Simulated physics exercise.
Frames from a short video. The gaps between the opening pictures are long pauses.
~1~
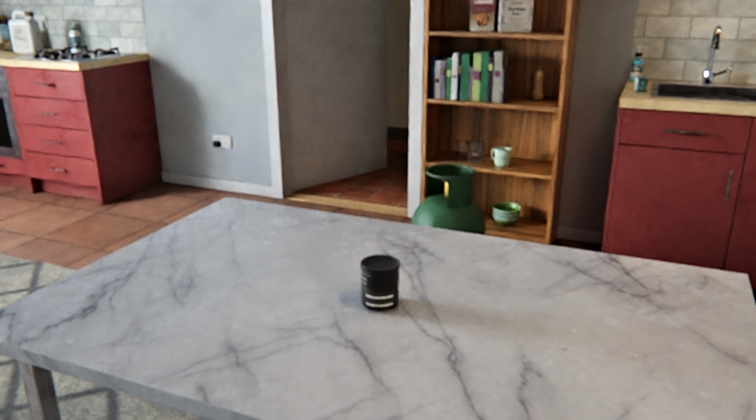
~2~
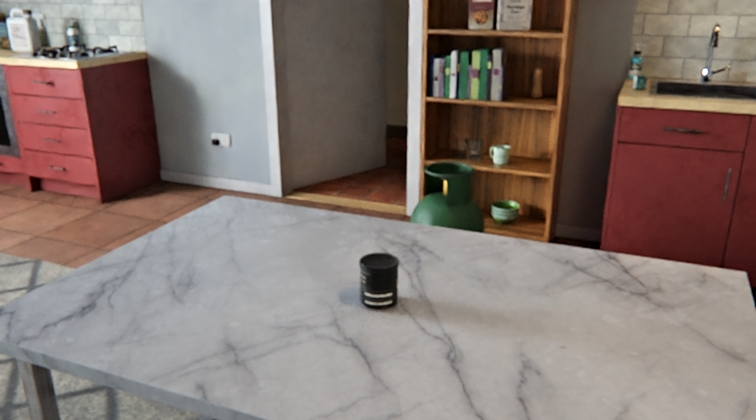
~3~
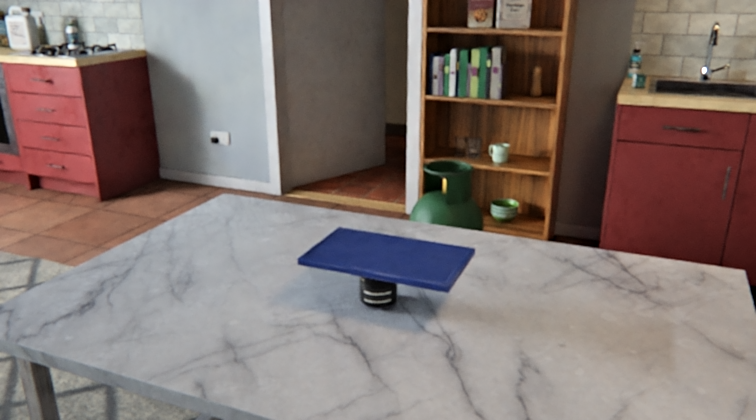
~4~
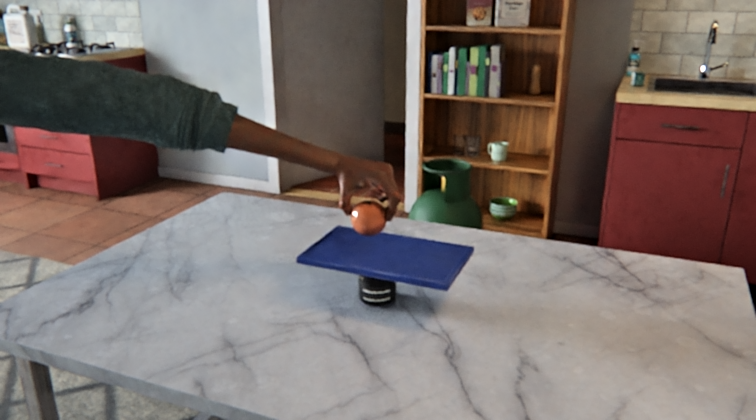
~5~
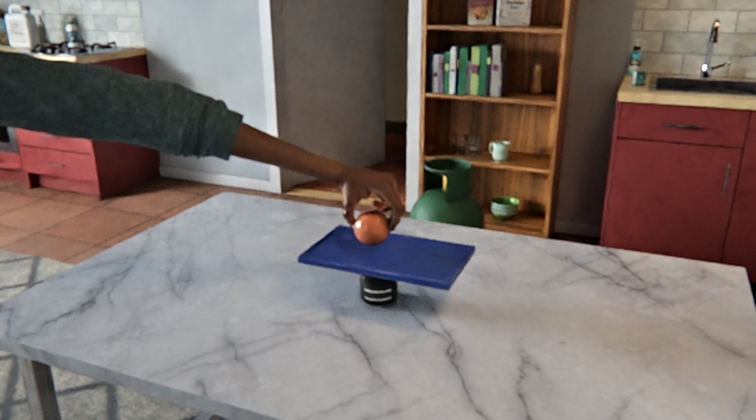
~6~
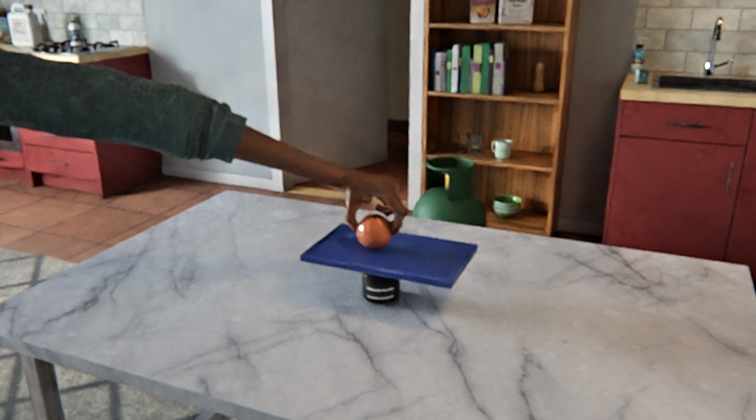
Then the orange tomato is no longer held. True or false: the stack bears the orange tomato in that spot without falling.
True.
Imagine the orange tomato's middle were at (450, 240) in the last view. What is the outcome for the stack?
After that, it tumbles down.
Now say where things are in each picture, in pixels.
In the first frame, the last thing is not in view yet.
In the second frame, the last thing is not in view yet.
In the third frame, the last thing is not in view yet; blue lid (388, 256).
In the fourth frame, coming down; orange tomato (369, 218); blue lid (387, 255).
In the fifth frame, coming down; orange tomato (372, 228); blue lid (388, 254).
In the sixth frame, set down, still held; orange tomato (375, 232); blue lid (390, 253).
Then, 0.80 s after the last picture, nothing has stirred.
Then, 1.70 s after the last picture, orange tomato resting near (375, 232).
At rest, all 3 in place. Seen from the same camera at the end, orange tomato near (375, 232). The stack stays up.
